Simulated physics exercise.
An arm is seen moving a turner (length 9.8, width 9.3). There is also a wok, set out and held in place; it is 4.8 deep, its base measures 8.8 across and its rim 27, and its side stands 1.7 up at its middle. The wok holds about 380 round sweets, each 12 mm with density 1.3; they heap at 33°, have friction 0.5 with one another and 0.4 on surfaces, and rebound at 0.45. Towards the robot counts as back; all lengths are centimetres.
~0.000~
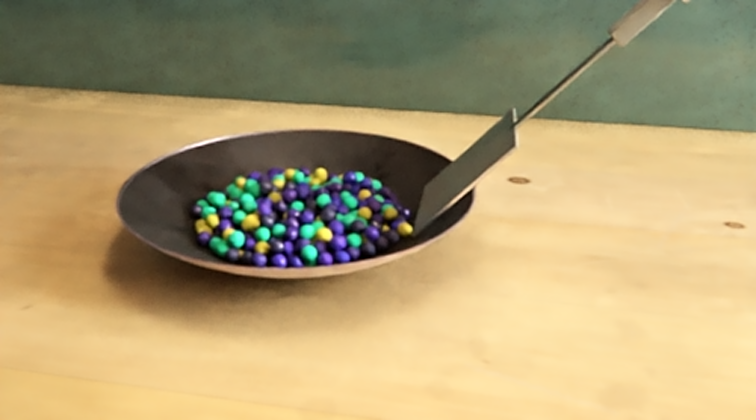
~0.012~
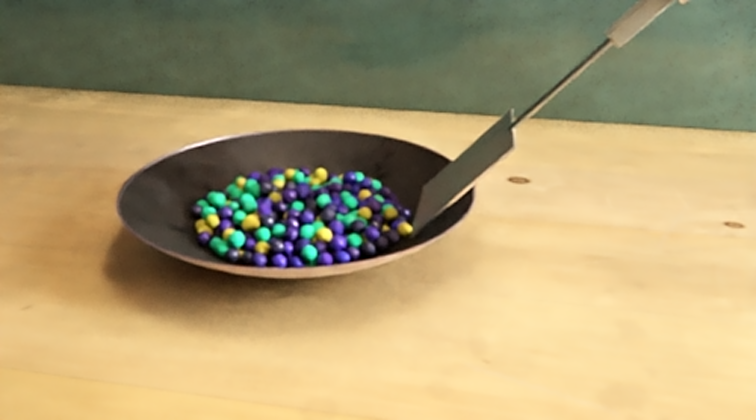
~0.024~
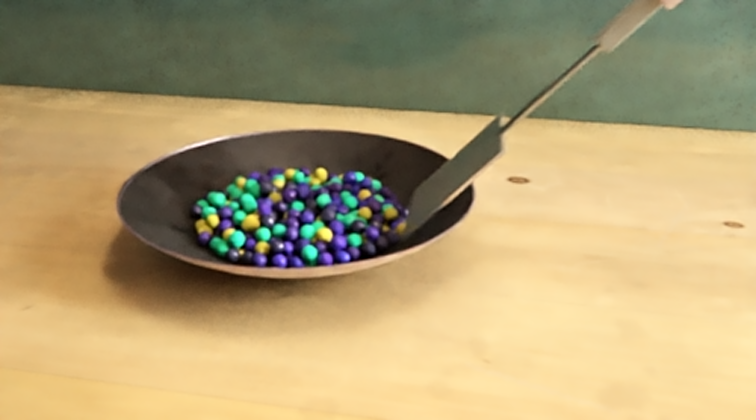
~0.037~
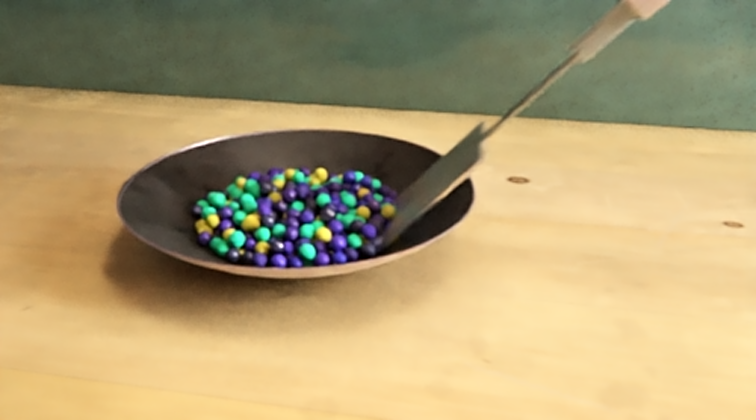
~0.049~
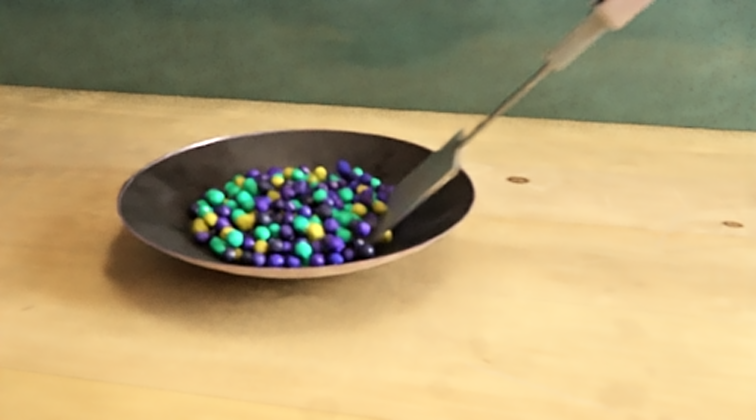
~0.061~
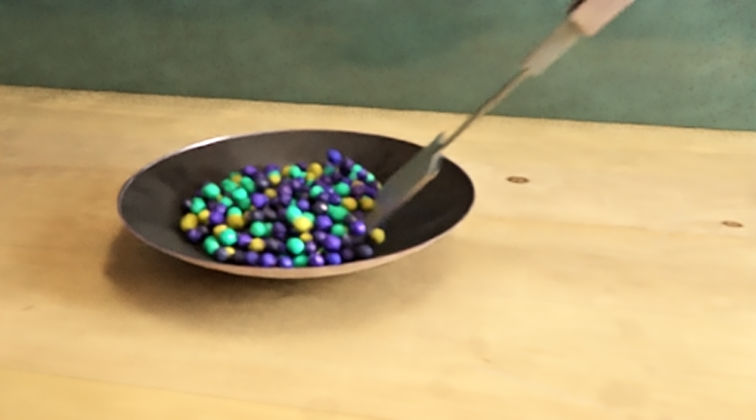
A turner moves left through the colorful round sweets in a dark wok, pushing them together.
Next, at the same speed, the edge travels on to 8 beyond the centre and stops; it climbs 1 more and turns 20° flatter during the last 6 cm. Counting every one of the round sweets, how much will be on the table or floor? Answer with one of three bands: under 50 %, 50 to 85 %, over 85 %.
50 to 85 %.
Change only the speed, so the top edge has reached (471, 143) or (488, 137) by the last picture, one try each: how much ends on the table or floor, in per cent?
That comes to about 40 and about 25 percent, in that order.
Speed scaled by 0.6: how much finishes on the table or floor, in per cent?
I'd put it at about 35 per cent.
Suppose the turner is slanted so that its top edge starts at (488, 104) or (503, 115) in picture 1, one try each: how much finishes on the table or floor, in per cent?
Roughly 55% and 55%.
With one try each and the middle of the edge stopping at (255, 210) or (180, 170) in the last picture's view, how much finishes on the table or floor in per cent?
Roughly 10 and 65 per cent.
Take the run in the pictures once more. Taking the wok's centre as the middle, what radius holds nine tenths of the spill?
50 cm.
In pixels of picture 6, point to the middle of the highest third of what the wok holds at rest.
I'd put it close to (208, 201).
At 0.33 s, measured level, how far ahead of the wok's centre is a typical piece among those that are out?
24 cm.
By 0.09 s, sloping 48°, highest piece 7 above the table; 383 in the wok.
By 0.12 s, sloping 43°, highest piece 7 above the table; 383 in the wok.
By 0.33 s, sloping 28°, highest piece 7 above the table; 176 on the table or floor, 157 in the wok, 50 on the blade or in flight.
By 1.38 s, sloping 28°, highest piece 4 above the table; 226 on the table or floor, 157 in the wok.
Final count, 226 on the table or floor, 157 in the wok. That is 59 % on the table or floor.
